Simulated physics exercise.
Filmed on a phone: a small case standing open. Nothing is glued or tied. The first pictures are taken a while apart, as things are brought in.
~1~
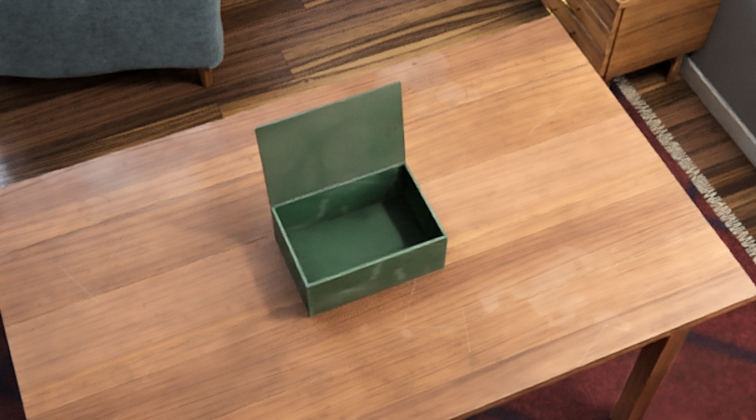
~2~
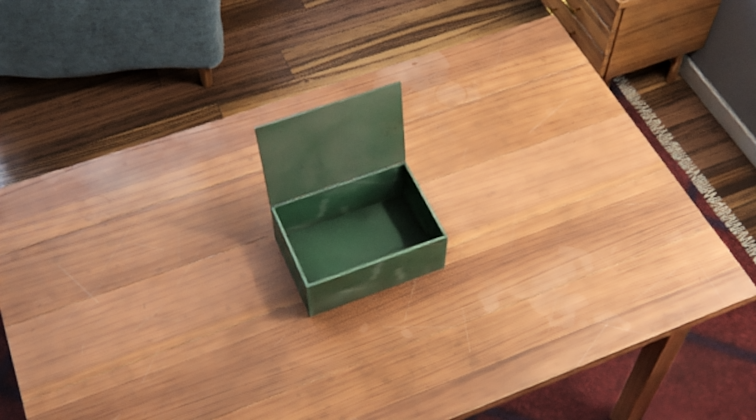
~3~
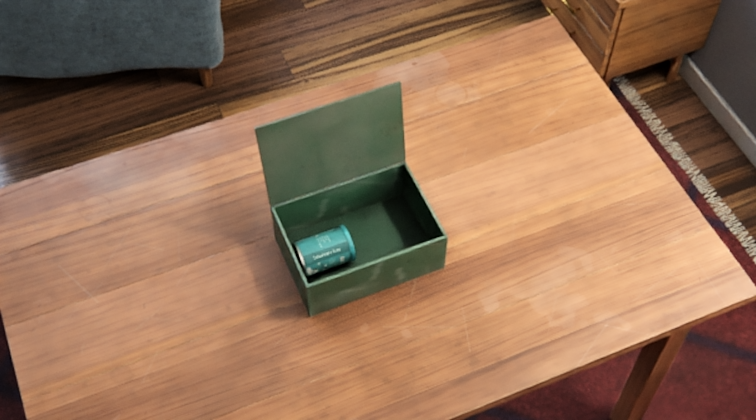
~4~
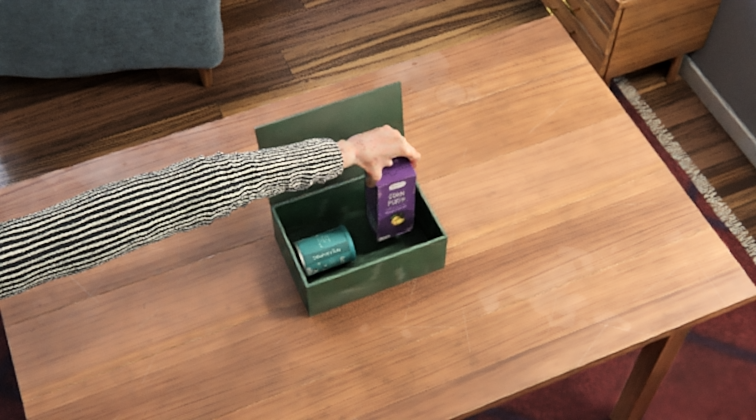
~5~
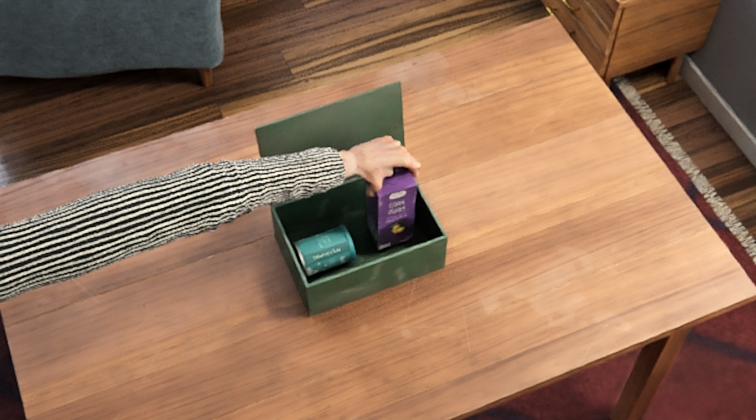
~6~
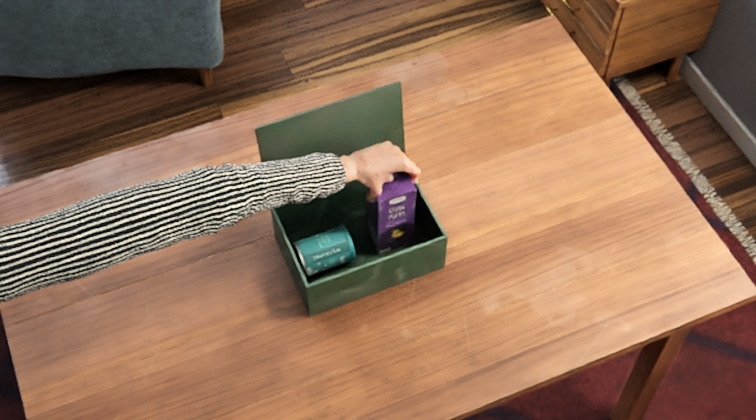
Turquoise tin appearing in an open green box on a wooden table, then a striped-sleeved hand lowering a purple carton beside it.
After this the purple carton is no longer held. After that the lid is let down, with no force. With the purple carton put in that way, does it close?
In the end the lid stays ajar.
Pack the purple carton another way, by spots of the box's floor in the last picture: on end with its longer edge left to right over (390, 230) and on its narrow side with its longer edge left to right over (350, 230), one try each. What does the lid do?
In the first case it will not close; in the second case it sits on the rim.
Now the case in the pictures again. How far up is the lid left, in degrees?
Some 55° above the rim.
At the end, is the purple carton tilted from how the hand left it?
It keeps its pose.
Then, 1.00 s on from there, lid starting down.
Then, 1.30 s on from there, lid 78° above the rim.
Then, 1.60 s on from there, lid 59° above the rim.
In the end, lid 54° above the rim; both unmoved. At the end, from the last picture's camera, purple carton near (390, 210).
